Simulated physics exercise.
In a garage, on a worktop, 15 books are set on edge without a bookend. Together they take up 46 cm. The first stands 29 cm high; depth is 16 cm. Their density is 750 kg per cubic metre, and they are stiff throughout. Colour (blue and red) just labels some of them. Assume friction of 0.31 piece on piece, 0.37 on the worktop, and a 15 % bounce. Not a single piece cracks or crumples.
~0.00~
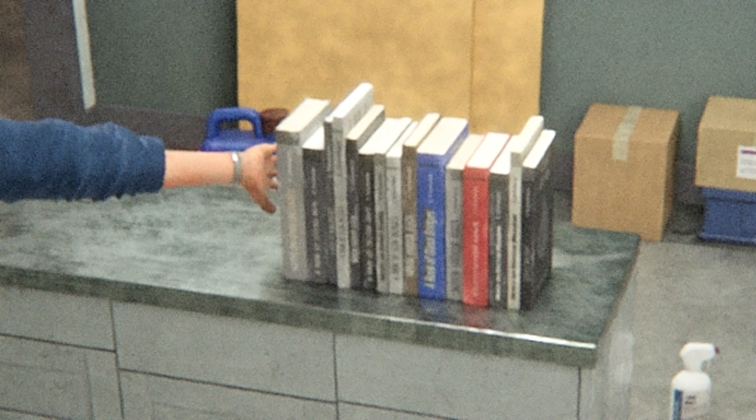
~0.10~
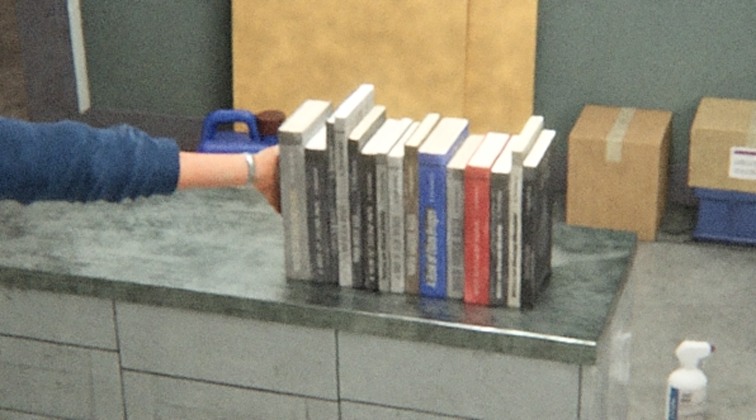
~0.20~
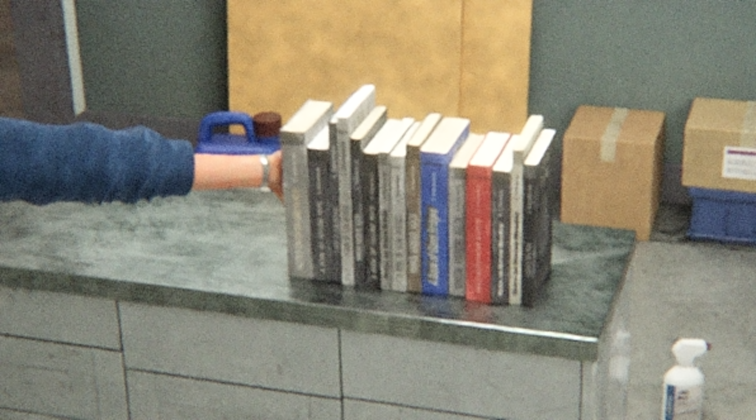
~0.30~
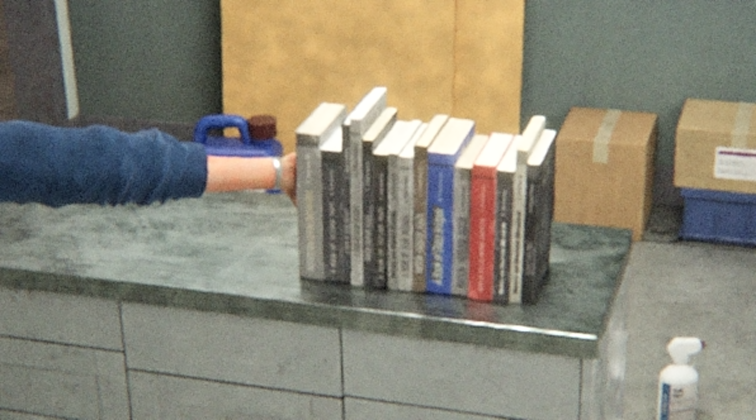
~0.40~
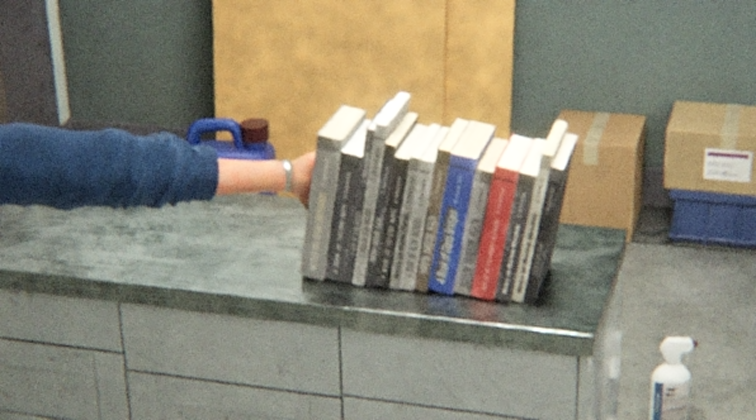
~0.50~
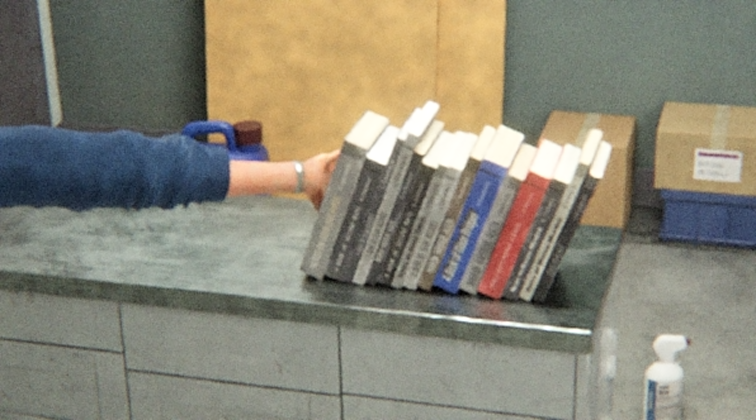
At the start, a hand reaches from the left toward a row of upright books, one blue and one red among them, on a dark countertop. The hand meets the leftmost book and pushes it slightly rightward, then the whole row tilts to the right, leaning clearly by the end.
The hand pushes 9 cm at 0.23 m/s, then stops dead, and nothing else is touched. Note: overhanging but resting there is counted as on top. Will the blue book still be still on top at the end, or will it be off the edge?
The blue book keeps its position.
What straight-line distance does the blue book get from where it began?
It finishes around 20 cm from its starting point.
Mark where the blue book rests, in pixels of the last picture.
(541, 238), more or less.
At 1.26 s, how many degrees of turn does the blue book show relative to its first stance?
It's at some 60 degrees.
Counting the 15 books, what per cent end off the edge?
Roughly 25 percent.
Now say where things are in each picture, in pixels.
In the first picture (pixels give the middle of a visible side; the camera moves round a little), hand (255, 168) 46 mm from the first; blue book (431, 227); red book (475, 237); none has stirred.
Hand (269, 170) 23 mm from the first; blue book (432, 226), in the second picture.
Hand (282, 171) 1 mm in; blue book (434, 224), in the third picture.
Hand (295, 173) 23 mm in; blue book (439, 224); movement in 3 of them, in the fourth picture.
Hand (305, 176) 46 mm in; blue book (452, 225) 9° from how it stood; red book (494, 235) 9° from how it stood; steepest lean 9°, the book at (369, 207); movement in 15 of them, in the fifth picture.
Hand (315, 177) 7 cm in; blue book (469, 227) 20° from how it stood; red book (514, 236) 20° from how it stood; steepest lean 21°, the book at (565, 240); movement in 15 of them, in the sixth picture.
After 0.62 s, none of the 15 books off the edge, 15 disturbed; blue book 33° from how it stood; red book 33° from how it stood.
After 0.92 s, 2 of the 15 books off the edge; blue book 45° from how it stood; red book on its side.
After 1.26 s, 4 of the 15 books off the edge; blue book 59° from how it stood; red book upside down.
In the end (1.5 s), 4 of the 15 books off the edge; blue book 60° from how it stood; red book upside down. From the last view, middles, blue book near (541, 238).
